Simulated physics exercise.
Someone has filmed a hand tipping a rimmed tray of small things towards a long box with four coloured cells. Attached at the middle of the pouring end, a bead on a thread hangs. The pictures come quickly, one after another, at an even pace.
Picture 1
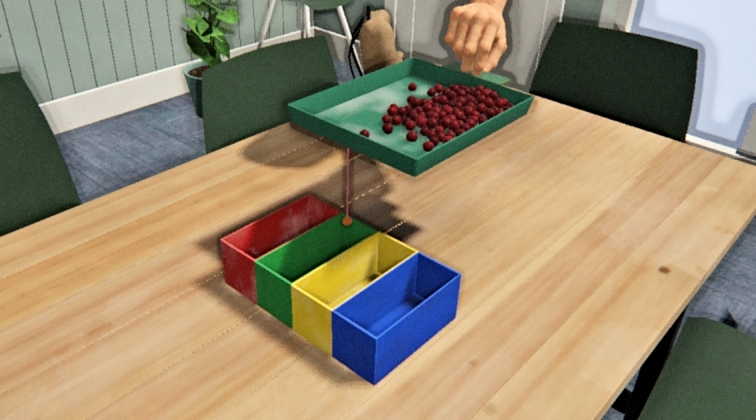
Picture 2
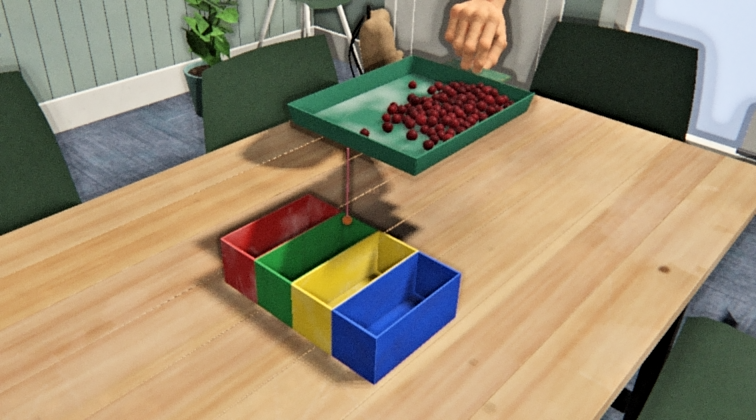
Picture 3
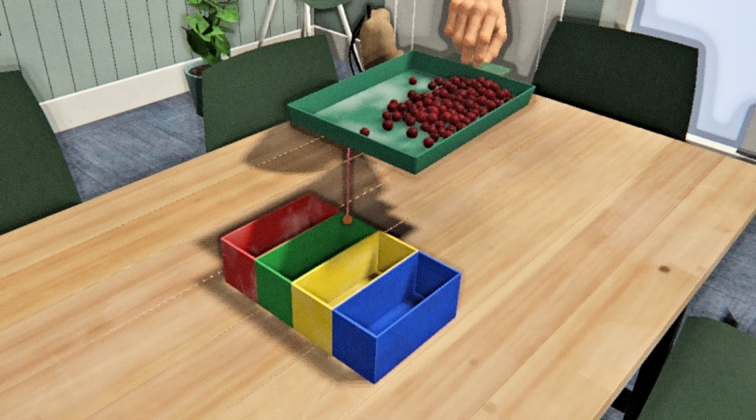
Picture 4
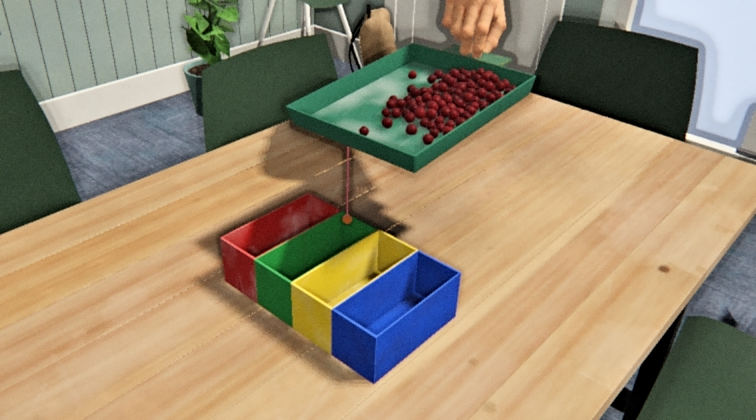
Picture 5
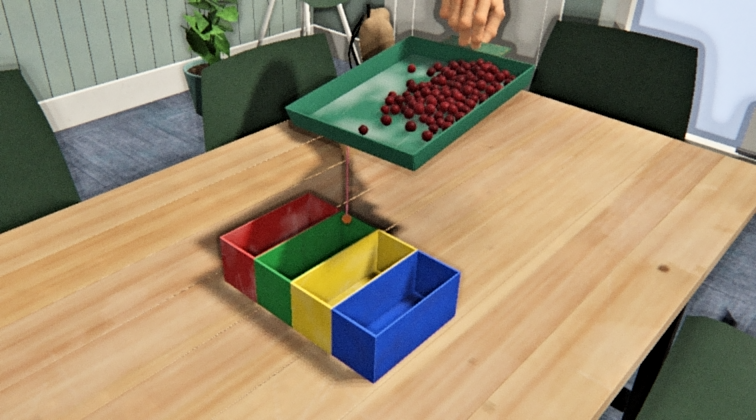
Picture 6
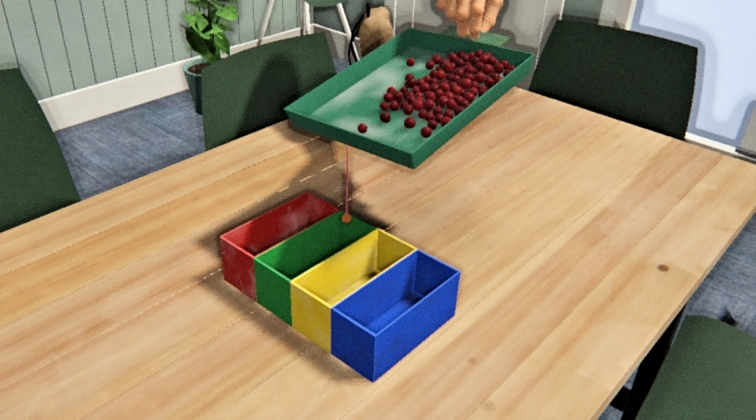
The clip opens on a hand at the far end of a green tray of dark red dried cherries, above a box with red, green, yellow and blue cells, a bead hanging between them. The tray starts level, then tilts slightly, its near left corner lowest, while the cherries stay bunched toward the far side.
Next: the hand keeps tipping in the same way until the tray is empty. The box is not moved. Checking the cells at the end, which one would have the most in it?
The red cell would have the most in it.
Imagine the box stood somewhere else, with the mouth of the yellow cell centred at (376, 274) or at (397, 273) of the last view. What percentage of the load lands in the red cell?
Trial 1: 40 percent; trial 2: 30 percent.
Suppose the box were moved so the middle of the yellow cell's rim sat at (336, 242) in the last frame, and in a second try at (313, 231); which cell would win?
First try: Green. Second try: The green cell.
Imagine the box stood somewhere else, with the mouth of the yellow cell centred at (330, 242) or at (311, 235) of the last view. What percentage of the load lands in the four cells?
The first yields 90 per cent and the second 100 per cent.
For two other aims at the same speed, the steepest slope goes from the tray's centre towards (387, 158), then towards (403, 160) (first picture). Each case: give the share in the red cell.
So it's 0 percent with the first slope and 0 percent with the other.
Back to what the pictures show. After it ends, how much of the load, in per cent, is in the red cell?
I'd put that share near 50 per cent.
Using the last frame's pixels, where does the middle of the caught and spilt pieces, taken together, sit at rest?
Near (280, 268).
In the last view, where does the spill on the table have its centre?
Approximately (237, 247).
Soon, tray tipped steeply; nearly all on the tray; a stray few in the red cell; a stray few falling or outside the box.
A while on, tray tipped right over; most on the tray; a small part in the red cell; a stray few in the green cell; a stray few in the yellow cell; a small part falling or outside the box.
Towards the end, tray tipped past a quarter turn; about half in the red cell; about a quarter in the green cell; a small part in the yellow cell; a small part falling or outside the box.
Finally, tray tipped past a quarter turn; about half in the red cell; about a quarter in the green cell; a small part in the yellow cell; none in the blue cell; a small part outside the box.
